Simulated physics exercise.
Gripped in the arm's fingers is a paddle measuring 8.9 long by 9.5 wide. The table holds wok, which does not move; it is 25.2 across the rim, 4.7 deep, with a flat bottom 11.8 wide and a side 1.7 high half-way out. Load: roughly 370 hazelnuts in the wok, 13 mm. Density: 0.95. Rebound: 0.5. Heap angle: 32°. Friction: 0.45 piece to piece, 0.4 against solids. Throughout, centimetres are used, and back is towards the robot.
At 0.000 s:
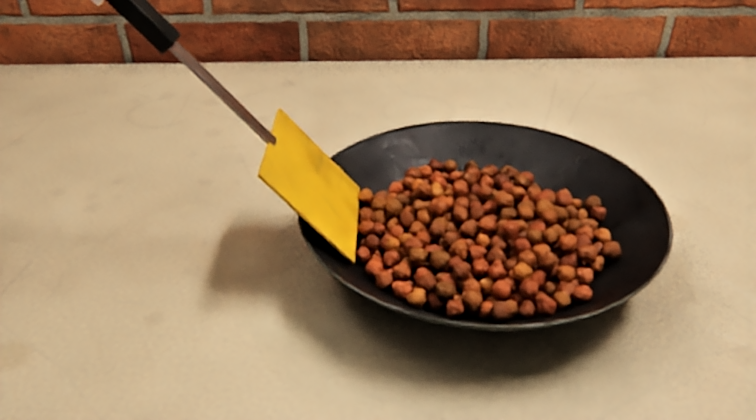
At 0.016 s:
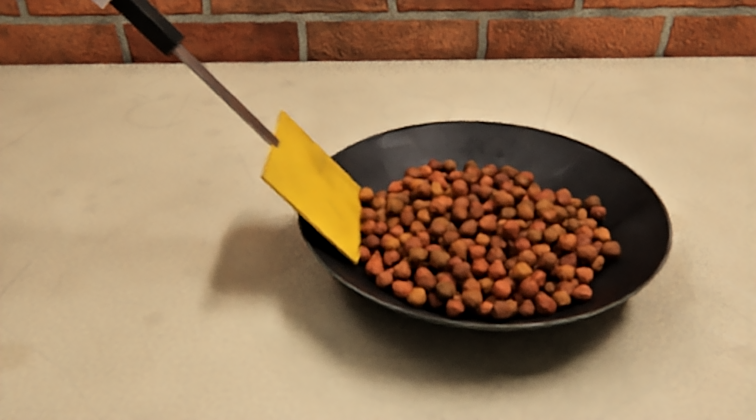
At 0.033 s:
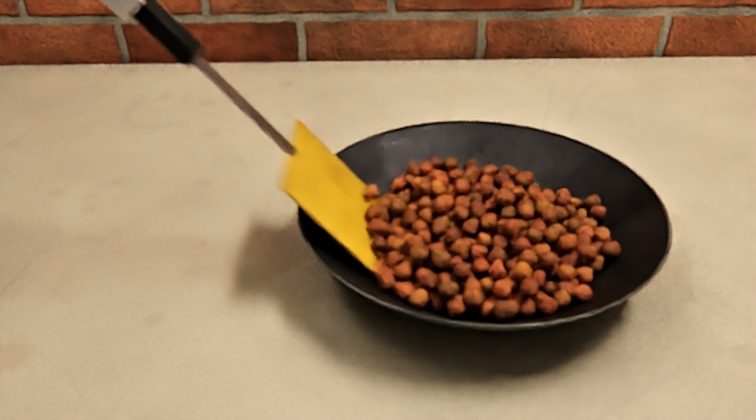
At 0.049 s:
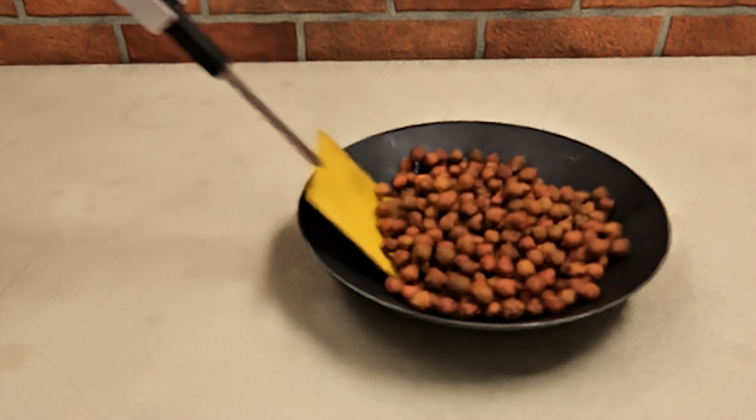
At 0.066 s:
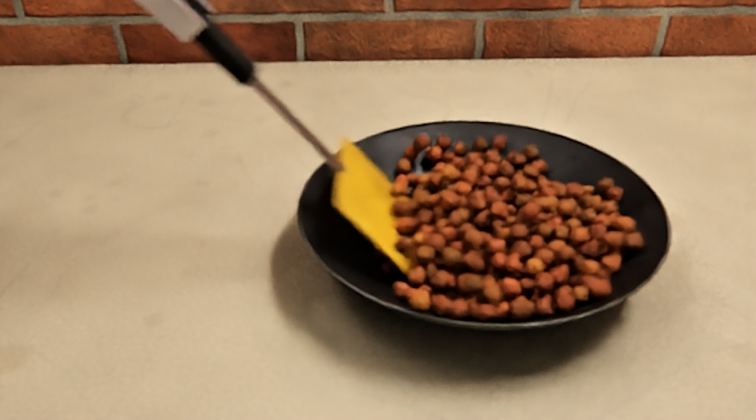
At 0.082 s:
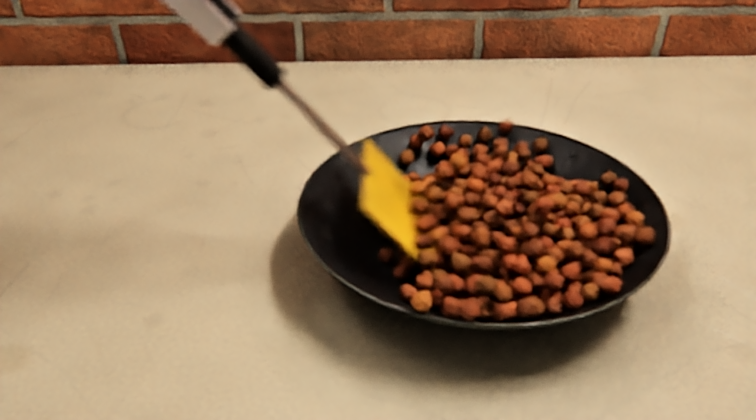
A black wok full of reddish-brown hazelnuts sits on a pale beige tabletop before a red brick wall, seen from slightly above by a still camera. A yellow paddle on a grey and black handle reaches in from the upper left, resting against the wok's left side. It barely moves at first, then sweeps right, pushing the nuts rightward and baring the dark left side.
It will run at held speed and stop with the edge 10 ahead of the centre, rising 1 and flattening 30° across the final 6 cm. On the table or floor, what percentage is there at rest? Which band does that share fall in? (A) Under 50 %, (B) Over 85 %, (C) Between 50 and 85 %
Between 50 and 85 % (C).
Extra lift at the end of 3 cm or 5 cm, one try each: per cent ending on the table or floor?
Result: Approx. 55 % and 55 %, one try each.
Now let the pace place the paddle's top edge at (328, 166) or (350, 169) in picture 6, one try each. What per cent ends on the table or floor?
45 % and 60 %.
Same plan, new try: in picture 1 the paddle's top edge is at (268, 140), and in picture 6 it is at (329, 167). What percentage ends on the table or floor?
It works out to about 45 %, more or less.
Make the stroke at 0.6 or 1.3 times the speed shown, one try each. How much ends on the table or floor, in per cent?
About 40 and 70 per cent.
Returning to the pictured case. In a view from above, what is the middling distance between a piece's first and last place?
The value is roughly 19 cm.
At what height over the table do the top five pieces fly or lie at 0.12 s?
They are some 7 cm up.
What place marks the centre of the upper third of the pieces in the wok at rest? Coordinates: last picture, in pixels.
Look near (543, 251).
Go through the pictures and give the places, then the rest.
In the first picture, paddle top edge at (269, 139), sloping 51°; upper third of the load around (481, 218), from x 365 to 610, top at y 165; 369 in the wok.
In the second picture, paddle top edge at (273, 141), sloping 51°; upper third of the load around (481, 218), from x 365 to 610, top at y 165.
In the third picture, paddle top edge at (290, 150), sloping 51°; upper third of the load around (479, 216), from x 370 to 610, top at y 165.
In the fourth picture, paddle top edge at (315, 161), sloping 51°; upper third of the load around (487, 214), from x 375 to 620, top at y 155.
In the fifth picture, paddle top edge at (340, 168), sloping 51°; upper third of the load around (499, 217), from x 385 to 635, top at y 145.
In the sixth picture, paddle top edge at (365, 170), sloping 51°; upper third of the load around (519, 212), from x 385 to 645, top at y 125; 369 in the wok.
By 0.12 s, sloping 51°, highest piece 8 above the table; 365 in the wok, 4 on the blade or in flight.
By 0.16 s, sloping 42°, highest piece 8 above the table; 355 in the wok, 14 on the blade or in flight.
By 0.38 s, sloping 21°, highest piece 9 above the table; 157 in the wok, 154 on the table or floor, 58 on the blade or in flight.
By 1.43 s, sloping 21°, highest piece 5 above the table; 212 on the table or floor, 157 in the wok.
Final count, 212 on the table or floor, 157 in the wok. That is 57 % on the table or floor.
